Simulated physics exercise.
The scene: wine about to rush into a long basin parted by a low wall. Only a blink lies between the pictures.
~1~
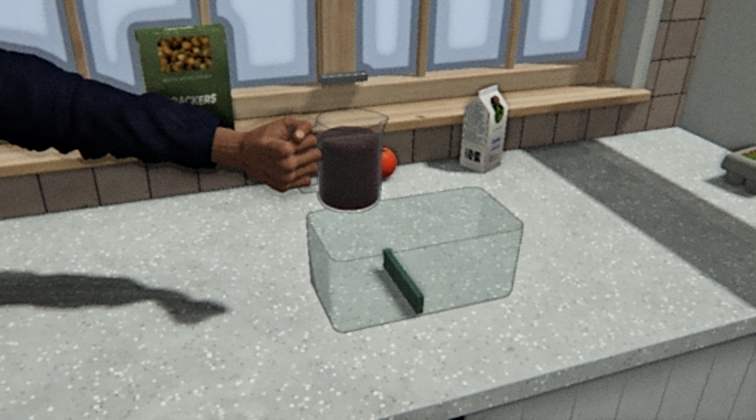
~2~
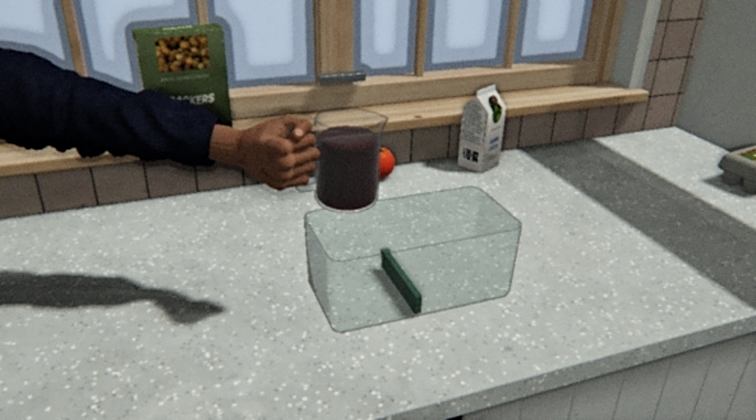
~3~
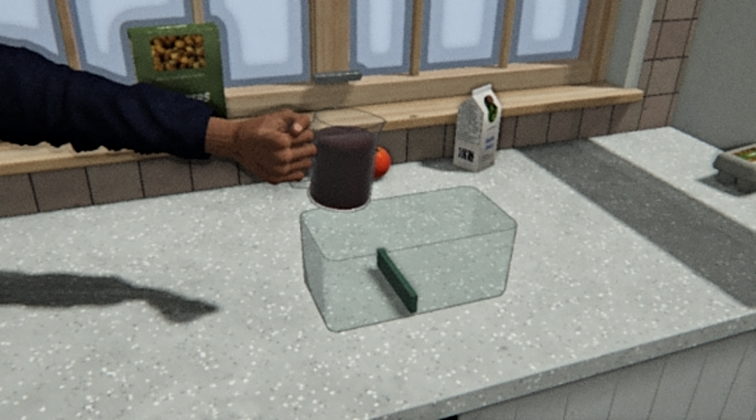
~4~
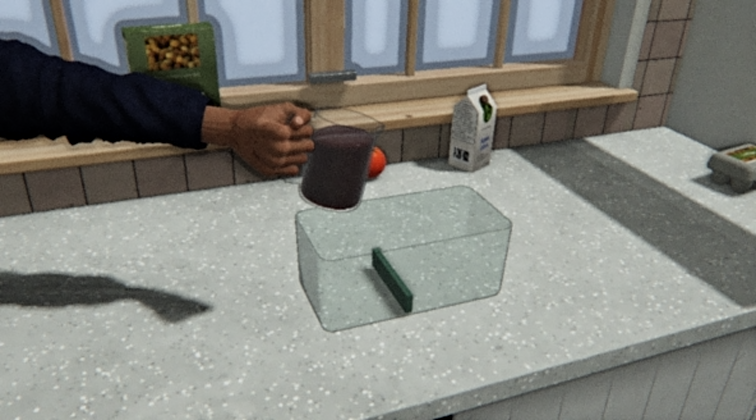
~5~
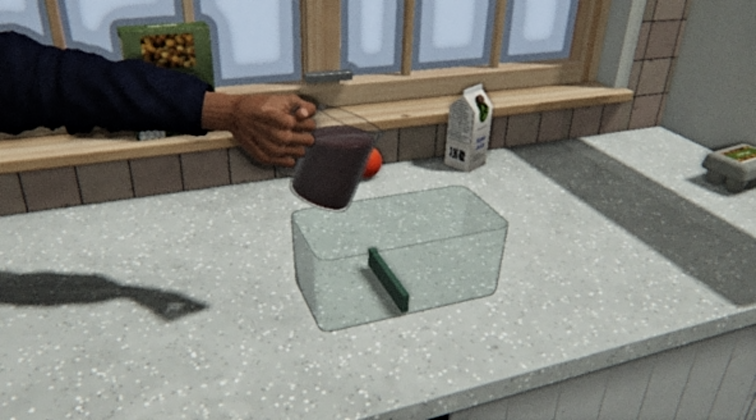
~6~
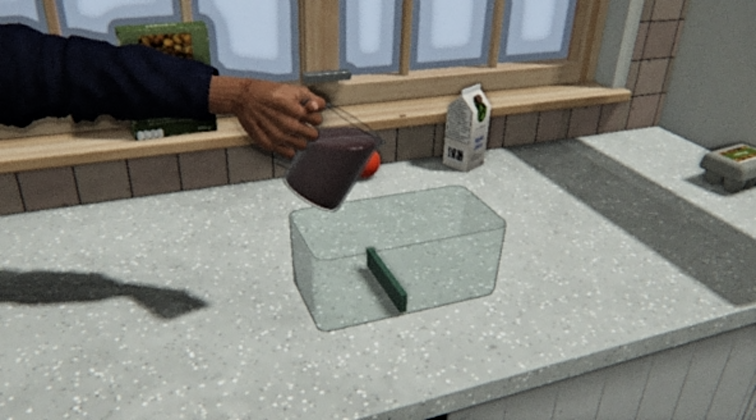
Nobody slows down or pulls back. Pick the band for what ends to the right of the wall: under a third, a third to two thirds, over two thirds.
In the end above two thirds is right of the wall.
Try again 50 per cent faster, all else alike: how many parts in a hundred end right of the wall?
Close to 90 per cent.
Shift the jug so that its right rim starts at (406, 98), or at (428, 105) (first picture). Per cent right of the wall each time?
About 85 and 85 per cent.
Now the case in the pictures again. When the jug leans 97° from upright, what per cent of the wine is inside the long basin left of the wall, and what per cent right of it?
Left about 0, right about 15.
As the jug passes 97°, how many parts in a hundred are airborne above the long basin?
It comes to 20 per cent or so.
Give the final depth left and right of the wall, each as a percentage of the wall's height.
Left about 0, right about 70.
A moment on, the jug is tipped on its side and 65 per cent is still to pour, 0 is left of the wall and 15 right of it.
Next, the jug is tipped right over and 12 per cent is still to pour, 6 is left of the wall and 72 right of it.
Then the jug is tipped right over and 0 per cent is still to pour, 6 is left of the wall and 93 right of it.
Later the jug is tipped right over and 0 per cent is still to pour, 6 is left of the wall and 94 right of it.
In the end 6 per cent lies left of the wall, 93 right of it and 1 outside.
